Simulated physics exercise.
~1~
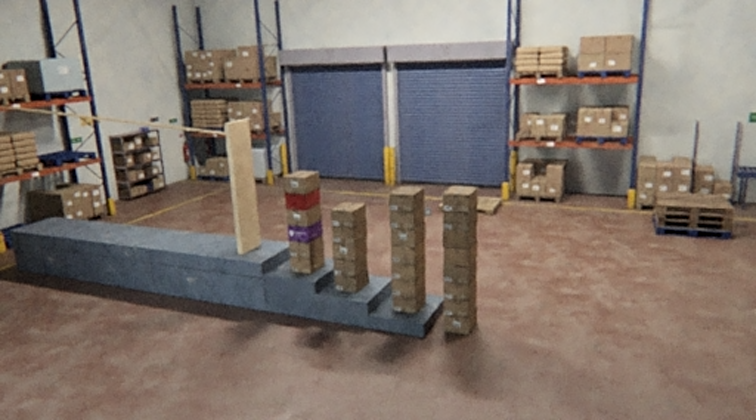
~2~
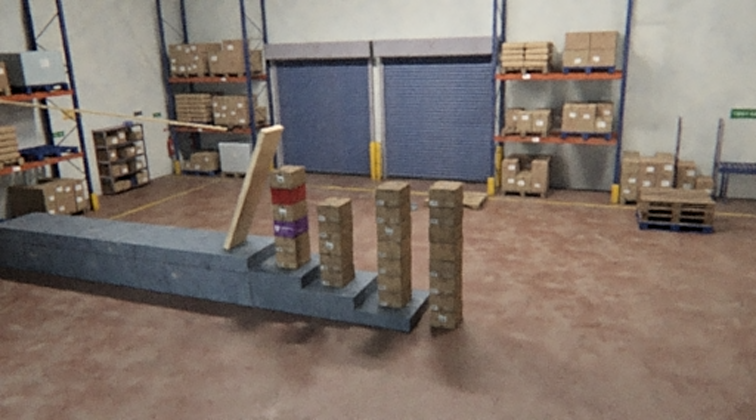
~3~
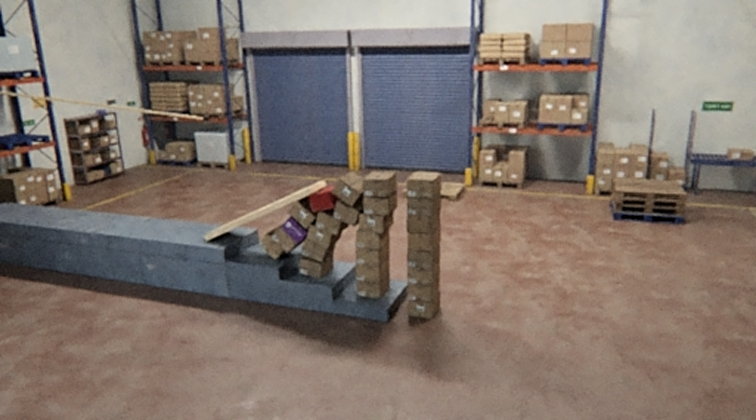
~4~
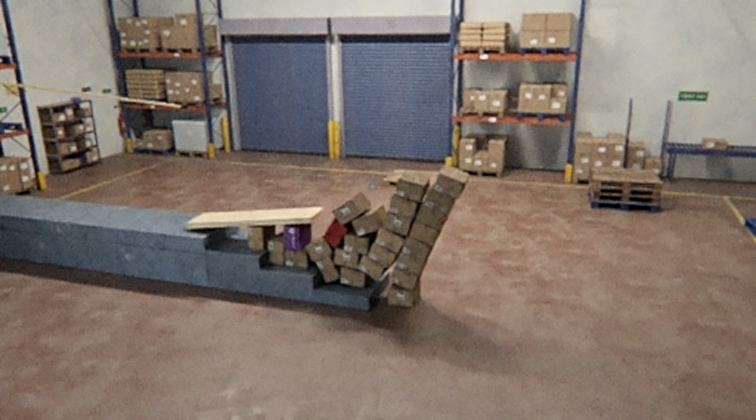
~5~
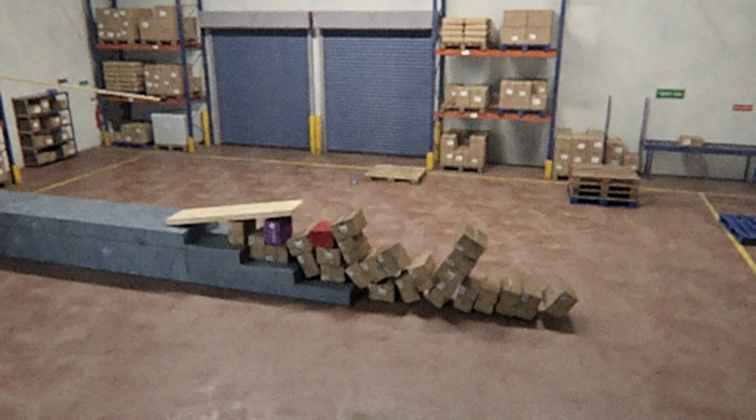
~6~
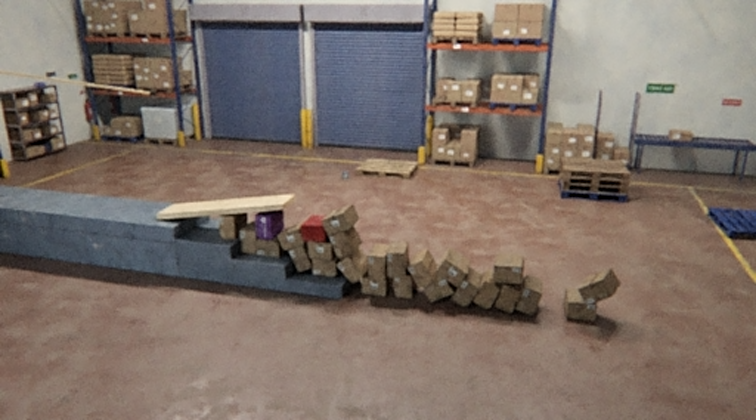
Stacks of cardboard boxes on descending steps in a warehouse toppled one after another when a tall wooden board tipped right into them, and they ended up strewn across the floor, with the board resting nearly flat on the steps and some boxes.
